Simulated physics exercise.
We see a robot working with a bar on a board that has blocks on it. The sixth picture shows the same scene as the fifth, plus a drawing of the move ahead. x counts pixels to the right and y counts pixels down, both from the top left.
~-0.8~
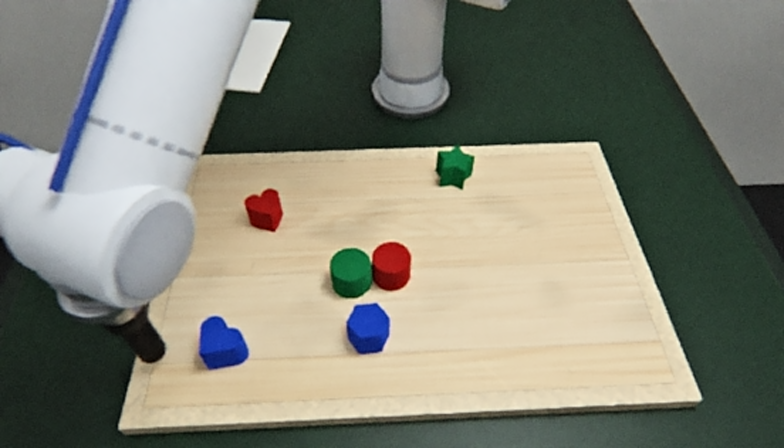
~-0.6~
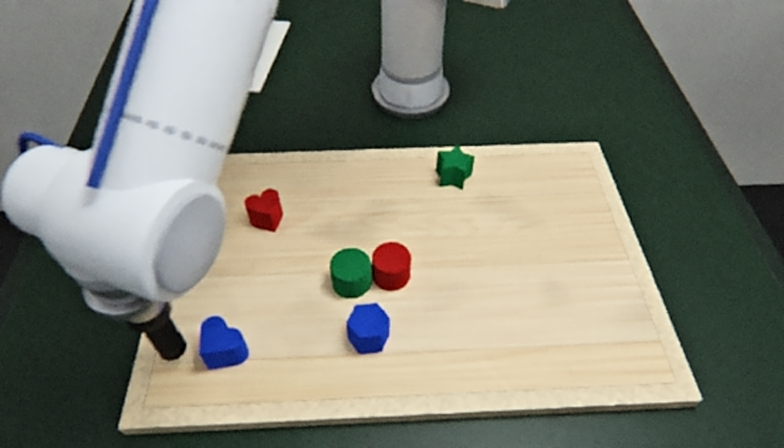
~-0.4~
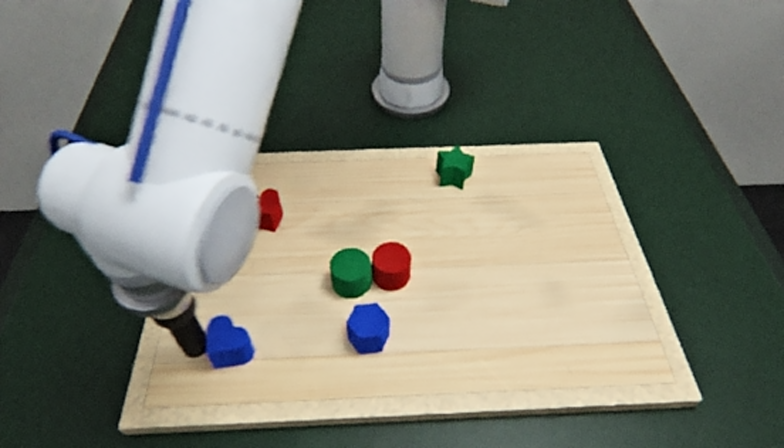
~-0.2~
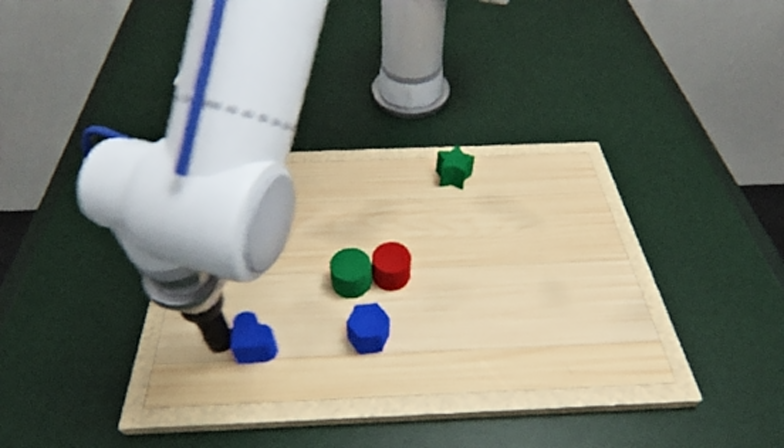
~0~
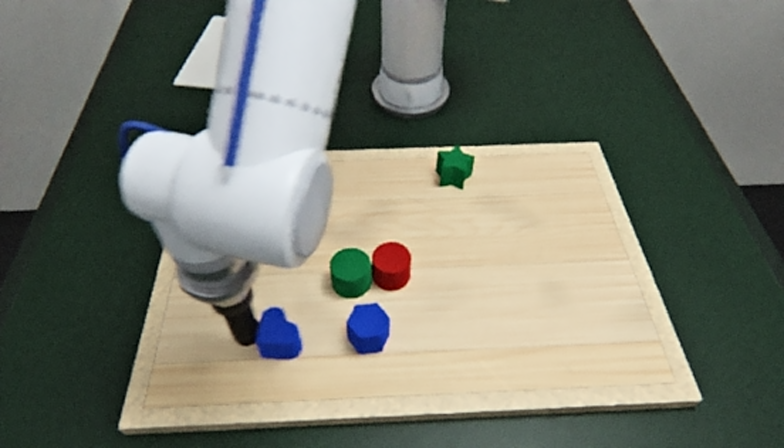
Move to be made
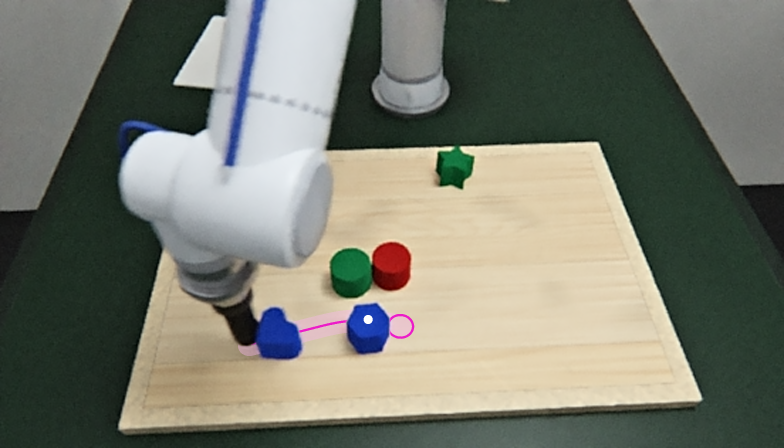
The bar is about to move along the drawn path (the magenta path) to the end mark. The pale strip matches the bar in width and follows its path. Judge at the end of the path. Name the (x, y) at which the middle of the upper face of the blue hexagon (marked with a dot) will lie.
At pixel (415, 336).
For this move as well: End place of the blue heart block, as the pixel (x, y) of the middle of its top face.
It should be at about (366, 333).
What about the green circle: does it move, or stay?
The result: It stays put.
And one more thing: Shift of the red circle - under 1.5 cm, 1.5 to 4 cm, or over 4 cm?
The smallest band: Under 1.5 cm.
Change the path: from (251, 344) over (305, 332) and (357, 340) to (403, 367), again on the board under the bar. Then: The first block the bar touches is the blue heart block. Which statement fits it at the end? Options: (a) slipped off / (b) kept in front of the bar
Choice b: Kept in front of the bar.
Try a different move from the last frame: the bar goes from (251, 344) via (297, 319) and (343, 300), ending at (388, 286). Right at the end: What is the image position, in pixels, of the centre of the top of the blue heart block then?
Close to (316, 321).
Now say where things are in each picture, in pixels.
In the first picture, bar tip (153, 352); block tops, blue heart block (217, 335); green circle (350, 263); blue hexagon (368, 319); red circle (392, 257).
In the second picture, bar (174, 350); blocks unchanged.
In the third picture, bar (196, 346); blue heart block (224, 334).
In the fourth picture, bar (221, 342); blue heart block (249, 331).
In the fifth picture, bar (248, 335); blue heart block (276, 327); green circle (350, 263); blue hexagon (368, 319); red circle (392, 257).
Path on the board, from (251, 344) via (327, 325), ending at (400, 326); the dot is on the blue hexagon.
The first path, step by step. One third of the way, bar (300, 322); blue heart block (328, 321), turned 25° clockwise.
Two thirds of the way, bar (350, 312); blue heart block (361, 329), turned 65° clockwise; blue hexagon (401, 328), turned 20° anticlockwise.
At the end, bar (401, 317); blue heart block (366, 333), turned 85° clockwise; green circle in place; blue hexagon (415, 336), turned 15° anticlockwise; red circle in place.
